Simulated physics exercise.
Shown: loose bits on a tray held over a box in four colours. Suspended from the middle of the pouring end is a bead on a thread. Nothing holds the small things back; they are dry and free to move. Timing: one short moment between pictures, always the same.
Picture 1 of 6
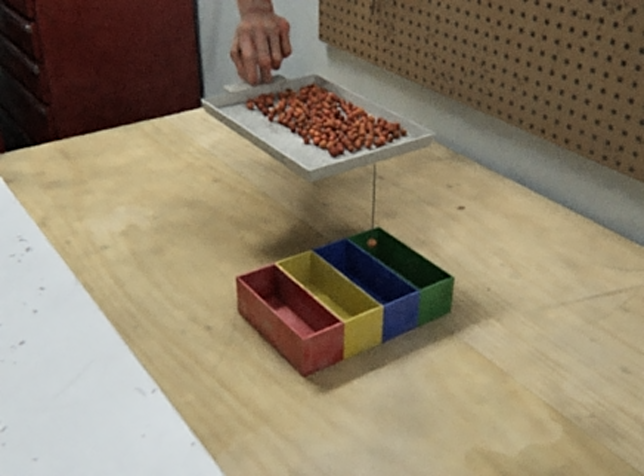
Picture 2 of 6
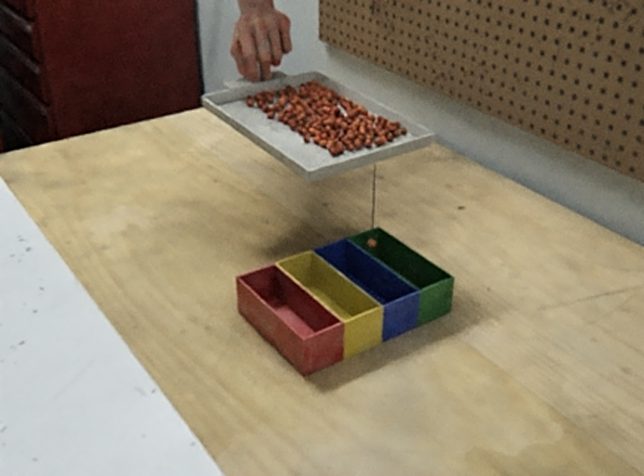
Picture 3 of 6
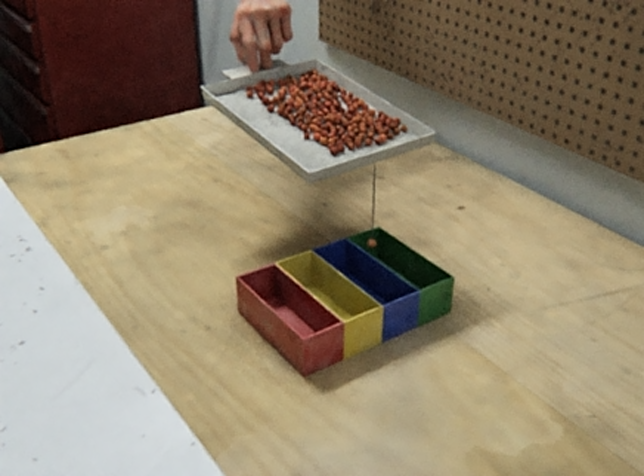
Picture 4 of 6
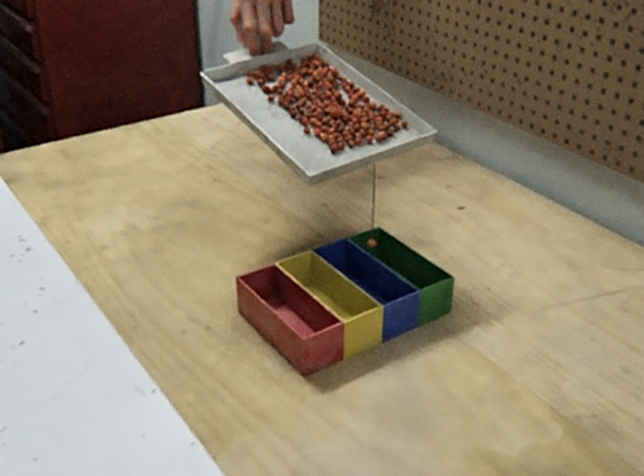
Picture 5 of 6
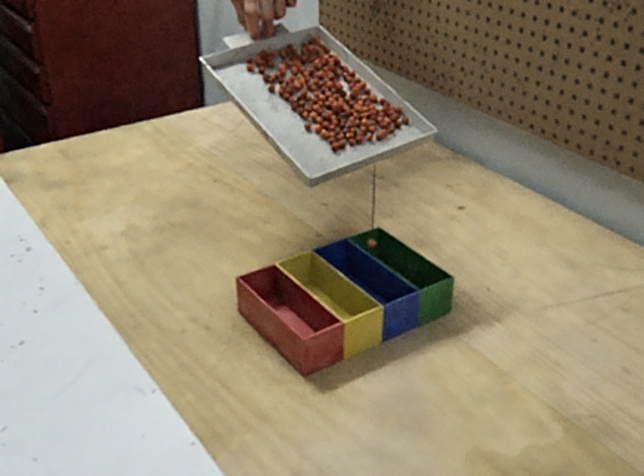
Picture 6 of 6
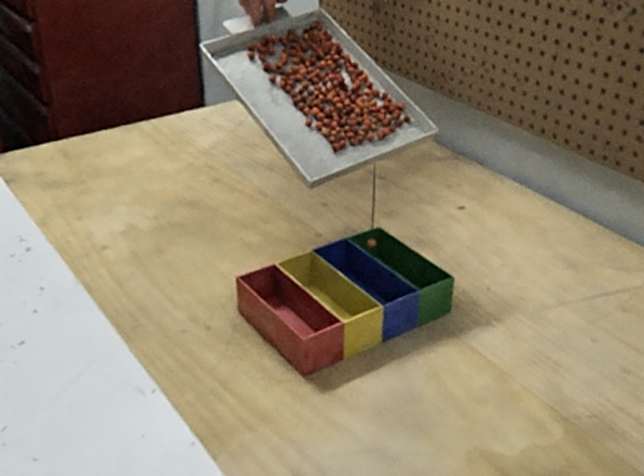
On a wooden workbench, a hand held a tray of small reddish-brown pieces above a box with red, yellow, blue and green sections, then gradually raised the back of the tray, tilting it toward the box.
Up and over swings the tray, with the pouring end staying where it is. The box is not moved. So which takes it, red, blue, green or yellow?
It goes to yellow.
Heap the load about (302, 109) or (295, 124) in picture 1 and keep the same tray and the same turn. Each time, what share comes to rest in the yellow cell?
It's 50 percent the first time and 40 percent the second.
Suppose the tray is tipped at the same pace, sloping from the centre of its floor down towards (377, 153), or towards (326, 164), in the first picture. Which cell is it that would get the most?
First try: The cell in green; second try: The yellow one.
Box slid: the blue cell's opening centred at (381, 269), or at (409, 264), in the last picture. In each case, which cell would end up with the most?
Run one gives yellow; run two gives that red cell.
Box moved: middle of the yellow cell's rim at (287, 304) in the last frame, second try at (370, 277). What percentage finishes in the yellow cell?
First 0 per cent, second 30 per cent.
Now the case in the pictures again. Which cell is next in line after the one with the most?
I'd say the blue cell.
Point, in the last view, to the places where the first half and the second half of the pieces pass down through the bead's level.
First roughly (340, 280), then roughly (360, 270).
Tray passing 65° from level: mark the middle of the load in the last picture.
The centre of the load shows up near (351, 148) in the last view.
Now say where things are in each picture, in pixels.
The first picture shows corners of the pouring end near (310, 168) and (432, 133), level; middle of the load near (332, 118), clay pellets; bead on its thread near (372, 243); red cell near (323, 346); yellow cell near (363, 329); blue cell near (400, 313); green cell near (435, 298).
The second picture shows corners of the pouring end near (310, 169) and (432, 133), level; middle of the load near (332, 116).
The third picture shows corners of the pouring end near (310, 171) and (433, 132), tipped barely, lowest at the left corner; middle of the load near (333, 110).
The fourth picture shows corners of the pouring end near (311, 173) and (433, 131), tipped a little, lowest at the left corner; middle of the load near (333, 101).
The fifth picture shows corners of the pouring end near (311, 176) and (434, 130), tipped clearly, lowest at the left corner; middle of the load near (334, 93).
The sixth picture shows corners of the pouring end near (311, 179) and (435, 129), tipped clearly, lowest at the left corner; middle of the load near (336, 85); red cell near (323, 346); yellow cell near (363, 329); blue cell near (400, 313); green cell near (435, 298).
Shortly afterwards, tray tipped steeply; all but a few on the tray; a little falling or outside the box.
Next, tray tipped past a quarter turn; near half on the tray; near a quarter in the yellow cell; a little in the blue cell; a little in the red cell; only a few in the green cell; near a quarter falling or outside the box.
Some moments later, tray tipped past a quarter turn; near half in the yellow cell; near a quarter in the blue cell; a little in the green cell; a little in the red cell; only a few falling or outside the box.
In the end, tray tipped past a quarter turn; near half in the yellow cell; near a quarter in the blue cell; a little in the green cell; a little in the red cell; only a few outside the box.
